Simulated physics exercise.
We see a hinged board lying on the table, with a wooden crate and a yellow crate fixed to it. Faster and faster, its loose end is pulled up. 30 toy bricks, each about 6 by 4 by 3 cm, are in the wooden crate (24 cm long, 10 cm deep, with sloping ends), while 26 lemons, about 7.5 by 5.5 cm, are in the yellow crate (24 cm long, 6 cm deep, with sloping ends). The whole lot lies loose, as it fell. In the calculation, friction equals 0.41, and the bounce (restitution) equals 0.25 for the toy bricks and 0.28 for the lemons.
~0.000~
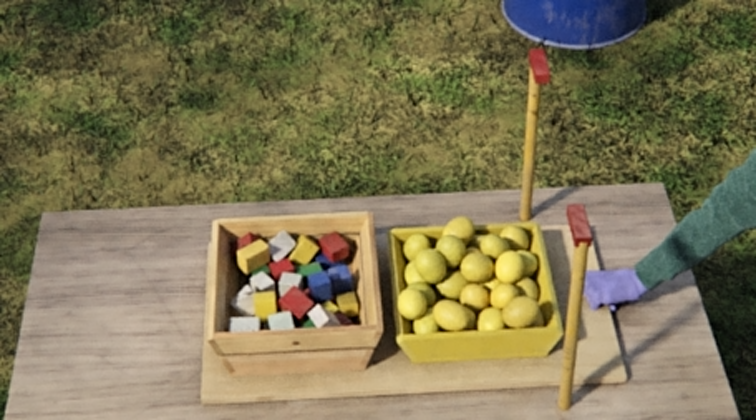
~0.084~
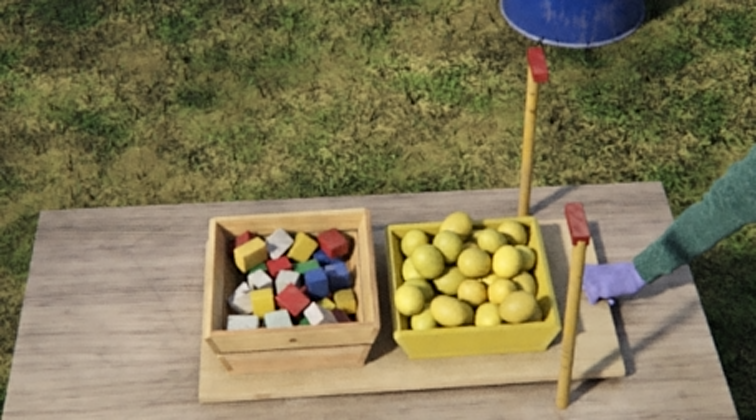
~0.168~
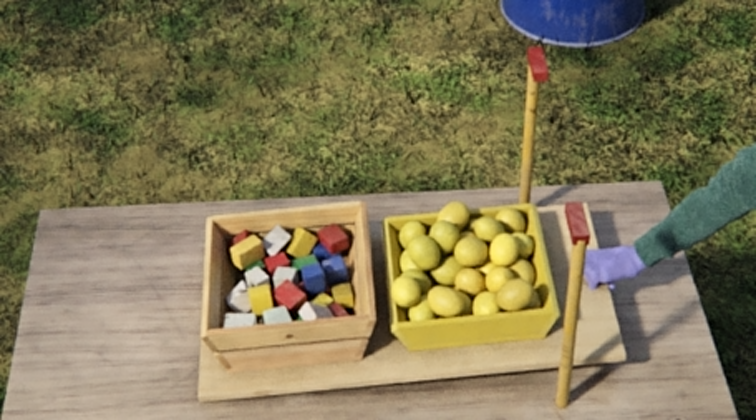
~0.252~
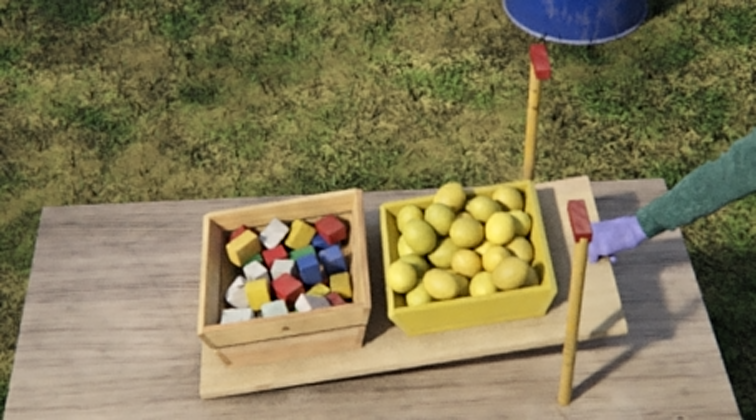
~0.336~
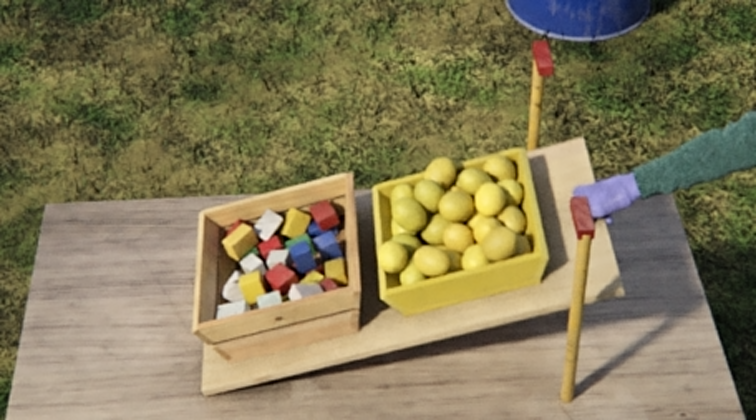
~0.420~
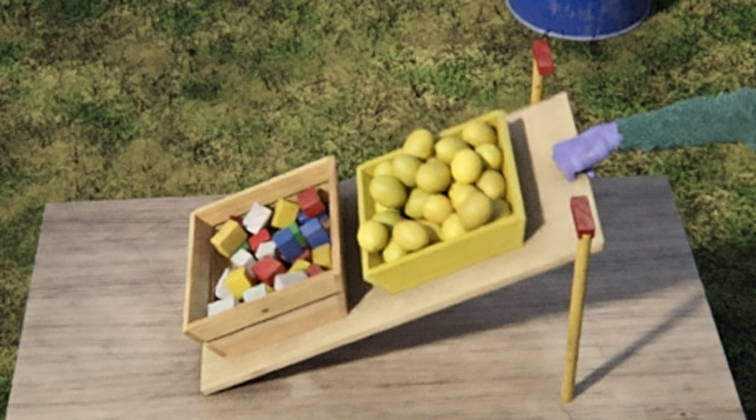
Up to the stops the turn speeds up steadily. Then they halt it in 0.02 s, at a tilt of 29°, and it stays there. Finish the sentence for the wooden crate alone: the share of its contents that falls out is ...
Below one sixth.
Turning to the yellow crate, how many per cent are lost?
For the yellow crate, the loss is 45%.
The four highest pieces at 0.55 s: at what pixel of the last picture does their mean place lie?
Roughly at (424, 132).
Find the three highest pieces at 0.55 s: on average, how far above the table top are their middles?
44 cm.
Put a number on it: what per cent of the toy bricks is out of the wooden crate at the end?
Share of items: Approx. 0 %.
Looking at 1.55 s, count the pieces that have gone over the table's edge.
Roughly 2.
After 0.45 s, it hits the stops.
After 0.55 s, tilt 29°; 0 of 30 out of the wooden crate and 1 of 26 out of the yellow crate.
After 0.69 s, tilt 29°; 0 of 30 out of the wooden crate and 5 of 26 out of the yellow crate.
After 0.95 s, tilt 29°; 0 of 30 out of the wooden crate and 12 of 26 out of the yellow crate.
When it is over (at 1.55 s), 0 of 30 out of the wooden crate and 12 of 26 out of the yellow crate. Asked share, 0 of 30, 0 per cent.
